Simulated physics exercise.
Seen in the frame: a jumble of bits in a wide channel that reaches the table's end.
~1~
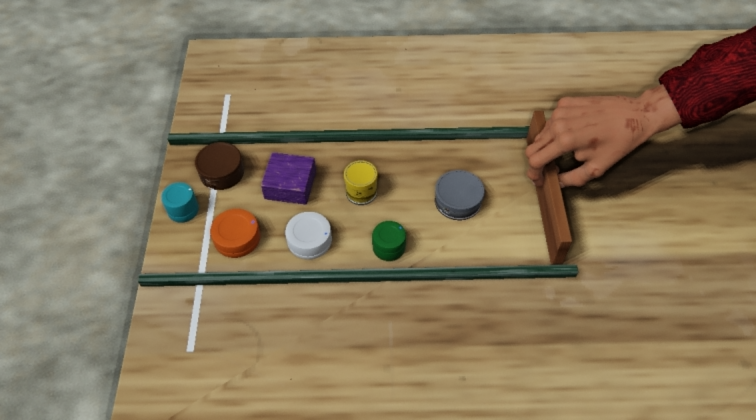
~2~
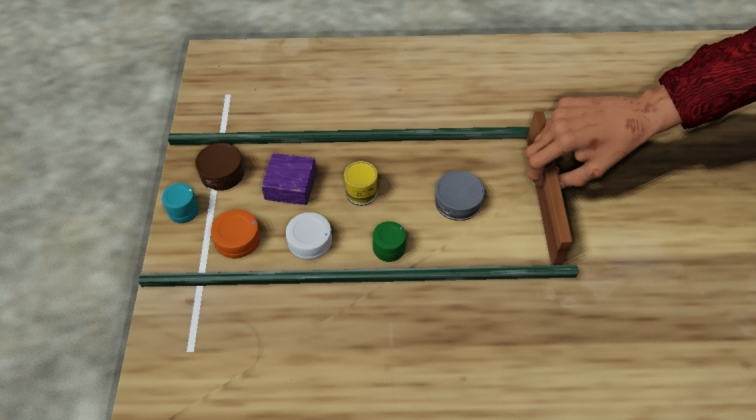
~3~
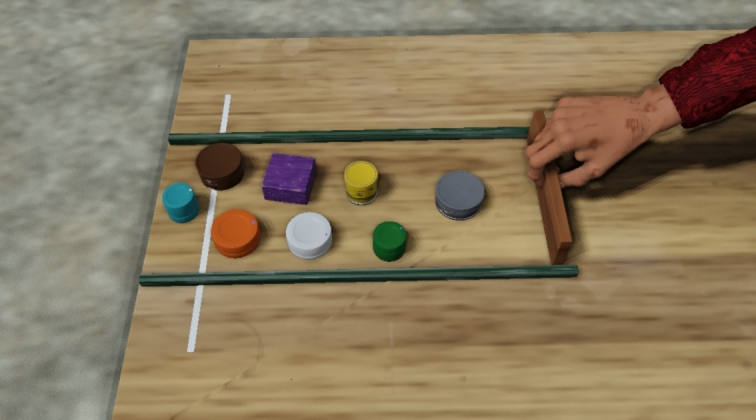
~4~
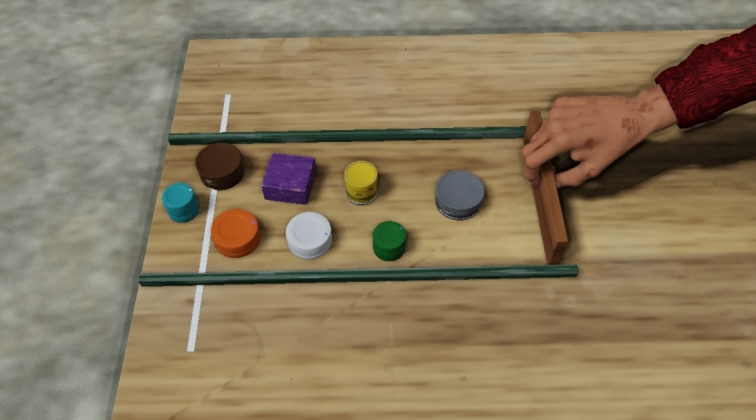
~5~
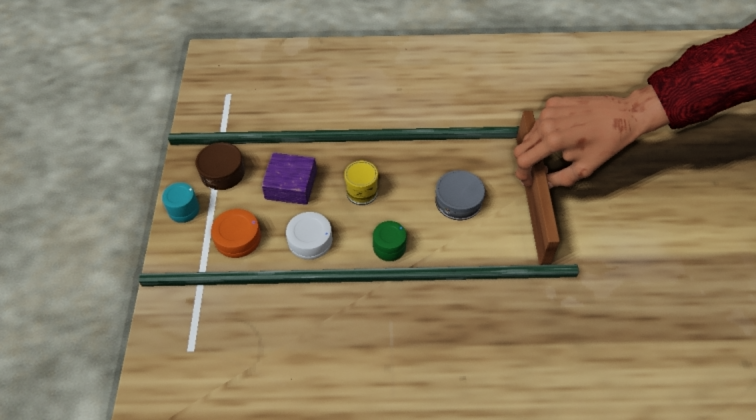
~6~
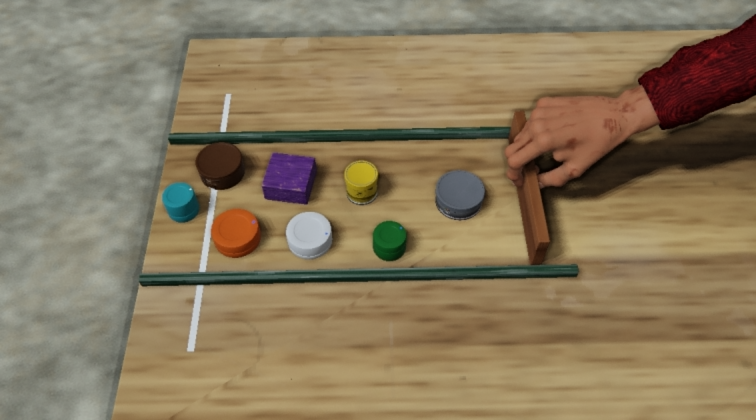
A pale wooden tabletop above a grey, rough floor is seen from above at a slant by a still camera. Between two dark green rods lie turquoise, brown and orange round pieces near a white stripe at left, a purple block, white, yellow and green pieces mid-channel, and a grey disc at right. A red-sleeved hand holds a brown board still, then slides it slightly left, touching nothing else.
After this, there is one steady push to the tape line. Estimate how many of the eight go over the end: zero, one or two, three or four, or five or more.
Ha, three or four come down.
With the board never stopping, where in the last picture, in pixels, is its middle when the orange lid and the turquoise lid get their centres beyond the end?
For the orange lid, about (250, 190); for the turquoise lid, about (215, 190).
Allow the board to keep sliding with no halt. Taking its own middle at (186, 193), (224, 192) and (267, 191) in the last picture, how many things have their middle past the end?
First 5, then 2, finally 0.
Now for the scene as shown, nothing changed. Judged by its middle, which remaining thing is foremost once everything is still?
Foremost is the purple block.
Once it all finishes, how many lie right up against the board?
The count is 3.
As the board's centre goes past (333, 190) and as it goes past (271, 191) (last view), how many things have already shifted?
At the first spot 6, then 8.
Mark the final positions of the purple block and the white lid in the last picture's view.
First at (163, 164); second at (155, 237).
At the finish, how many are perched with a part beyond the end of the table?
2, I think.
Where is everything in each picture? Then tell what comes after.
In the first picture, turquoise lid (180, 203); brown tub (220, 166); orange lid (236, 233); board (547, 185); tape (212, 206).
In the second picture, brown tub (220, 167); white lid (309, 236).
In the third picture, orange lid (236, 234); board (548, 186).
In the fourth picture, turquoise lid (181, 203); purple block (290, 178).
In the fifth picture, brown tub (221, 166); yellow tin (362, 183).
In the sixth picture, turquoise lid (181, 203); brown tub (221, 166); orange lid (236, 233); board (527, 186); tape (212, 206).
A little later, none off yet; turquoise lid at rest near (181, 203); brown tub at rest near (221, 166); orange lid at rest near (236, 233).
Next, none off yet; turquoise lid at rest near (175, 197); brown tub shifted about its own width near (164, 160); orange lid shifted well along near (157, 231).
When it is over, the number that fall off is three or four; down, orange lid, brown tub and turquoise lid.
